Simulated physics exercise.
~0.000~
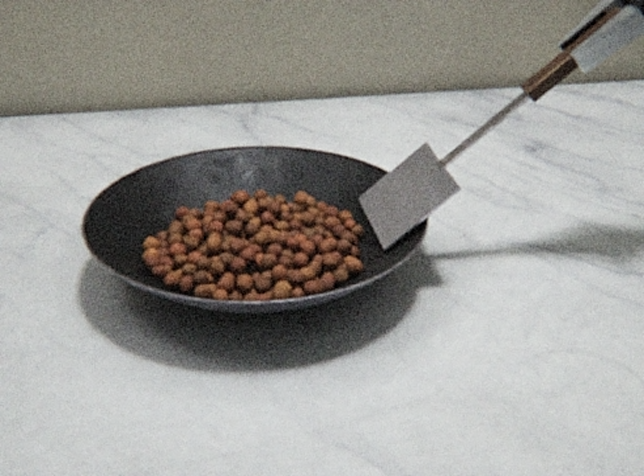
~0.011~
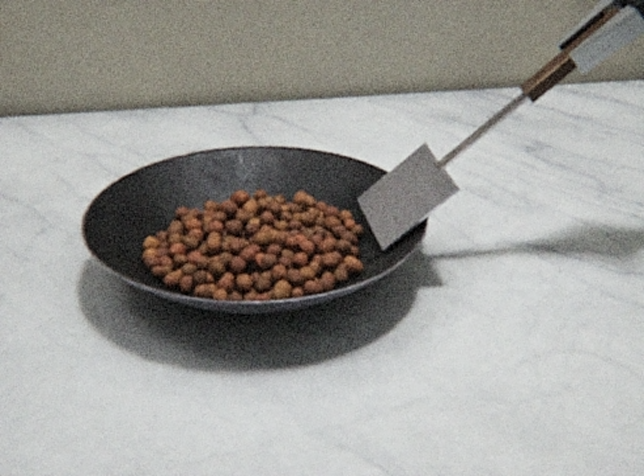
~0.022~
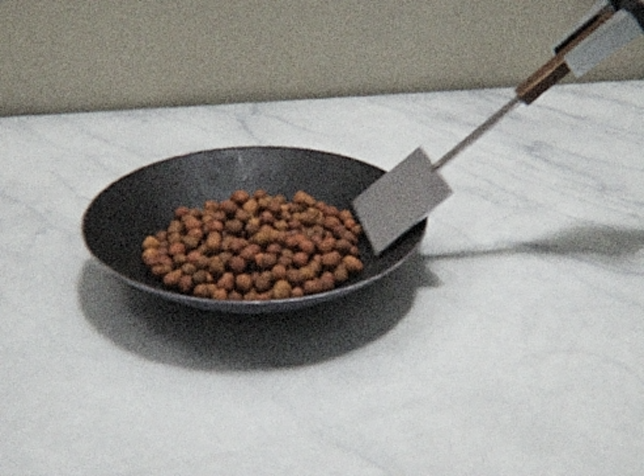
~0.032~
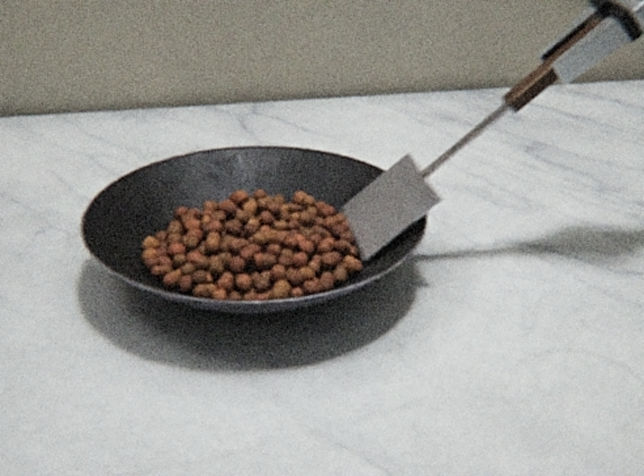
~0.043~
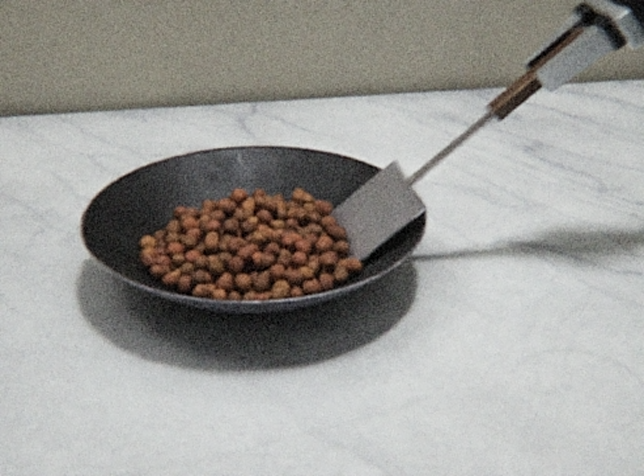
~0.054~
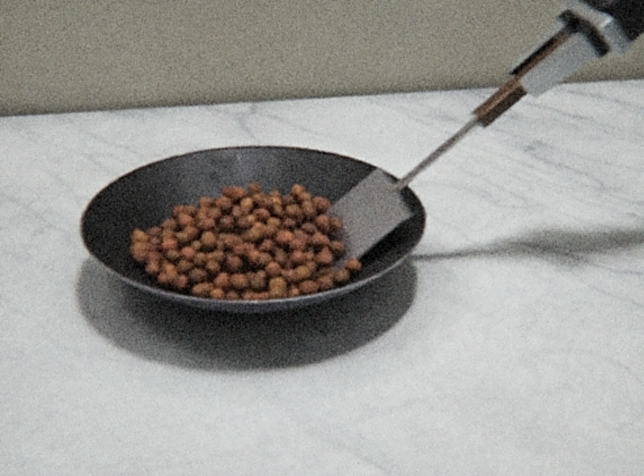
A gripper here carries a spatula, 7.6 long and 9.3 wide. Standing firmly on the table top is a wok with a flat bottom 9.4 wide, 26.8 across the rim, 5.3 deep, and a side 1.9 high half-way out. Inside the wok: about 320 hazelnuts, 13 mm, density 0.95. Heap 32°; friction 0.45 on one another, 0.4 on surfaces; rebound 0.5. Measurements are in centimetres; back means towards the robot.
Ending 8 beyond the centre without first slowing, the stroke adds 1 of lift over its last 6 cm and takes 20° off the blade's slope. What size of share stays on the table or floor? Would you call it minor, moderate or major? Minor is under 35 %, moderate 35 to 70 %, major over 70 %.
I would call it moderate.
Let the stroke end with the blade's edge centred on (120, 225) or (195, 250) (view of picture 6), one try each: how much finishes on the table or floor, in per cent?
Estimates, in order: 65 % and 25 %.
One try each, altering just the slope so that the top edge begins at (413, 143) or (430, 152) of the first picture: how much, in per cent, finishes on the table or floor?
I'd say near 60 per cent for the first and near 55 per cent for the second.
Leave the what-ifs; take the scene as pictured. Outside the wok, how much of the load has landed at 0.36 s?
My estimate is roughly 35 %.
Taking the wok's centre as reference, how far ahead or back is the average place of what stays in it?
The balance point lies close to 4.0 cm ahead.
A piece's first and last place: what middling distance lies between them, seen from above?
The answer is about 15 cm.
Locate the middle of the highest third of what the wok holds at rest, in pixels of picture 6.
Somewhere around (143, 234) in the last picture.
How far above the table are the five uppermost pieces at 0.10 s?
6 cm or so.
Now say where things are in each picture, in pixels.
The first picture shows spatula top edge at (443, 164), sloping 40°; upper third of the load around (256, 238), from x 150 to 355, top at y 195; 316 in the wok.
The second picture shows spatula top edge at (442, 165), sloping 40°; upper third of the load around (256, 238), from x 150 to 355, top at y 195.
The third picture shows spatula top edge at (436, 168), sloping 40°; upper third of the load around (255, 238), from x 150 to 355, top at y 195.
The fourth picture shows spatula top edge at (425, 175), sloping 40°; upper third of the load around (253, 239), from x 150 to 355, top at y 195.
The fifth picture shows spatula top edge at (410, 183), sloping 40°; upper third of the load around (253, 237), from x 150 to 355, top at y 195.
The sixth picture shows spatula top edge at (395, 190), sloping 40°; upper third of the load around (249, 235), from x 140 to 355, top at y 190; 316 in the wok.
By 0.10 s, sloping 40°, highest piece 6 above the table; 316 in the wok.
By 0.14 s, sloping 35°, highest piece 7 above the table; 310 in the wok, 6 on the blade or in flight.
By 0.36 s, sloping 20°, highest piece 8 above the table; 161 in the wok, 118 on the table or floor, 37 on the blade or in flight.
By 1.41 s, sloping 20°, highest piece 5 above the table; 159 in the wok, 157 on the table or floor.
Final count, 159 in the wok, 157 on the table or floor. That is 50 % on the table or floor.
